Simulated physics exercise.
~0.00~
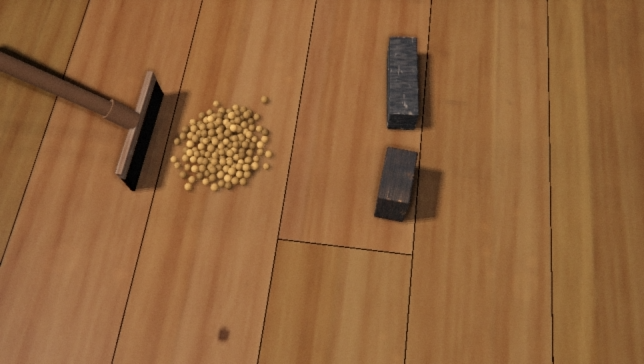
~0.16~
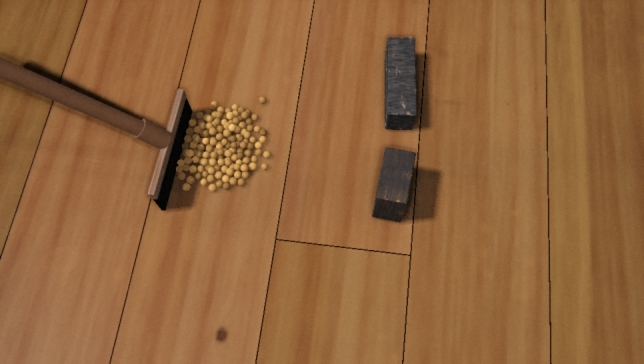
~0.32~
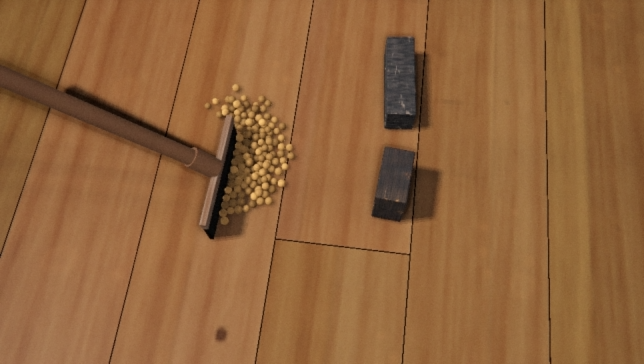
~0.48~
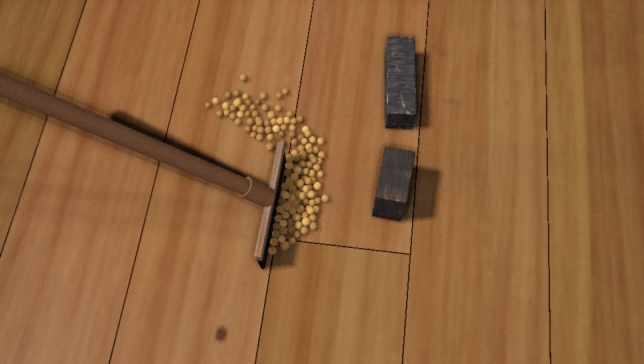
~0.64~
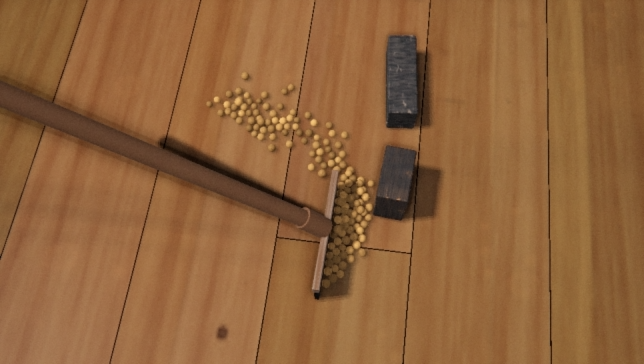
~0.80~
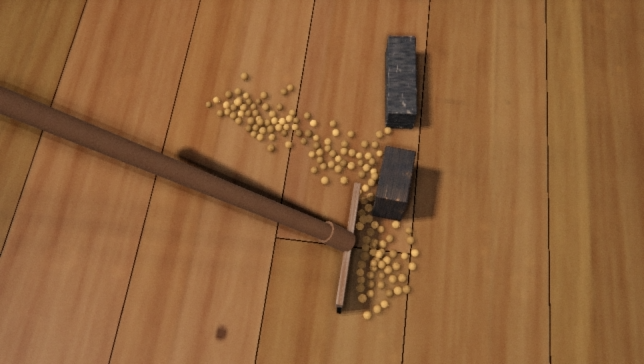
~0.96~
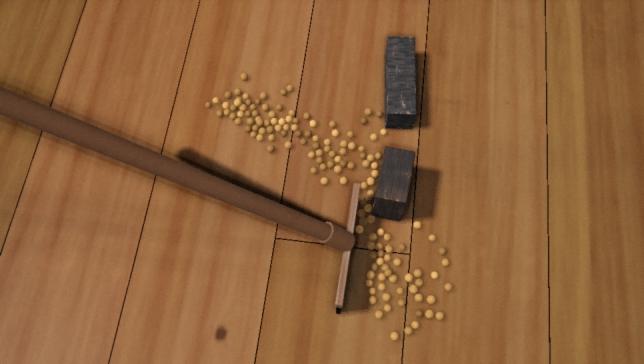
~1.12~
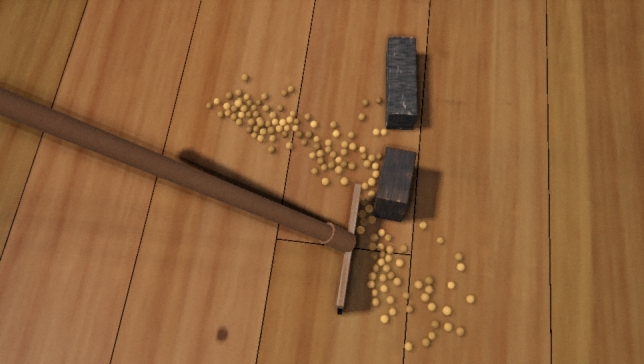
A long-handled squeegee pushed a pile of small yellow beads right and downward across a wooden floor toward two dark blocks, then stopped beside the lower one. Some beads rolled past below that block, while the rest stayed strewn in a trail behind.
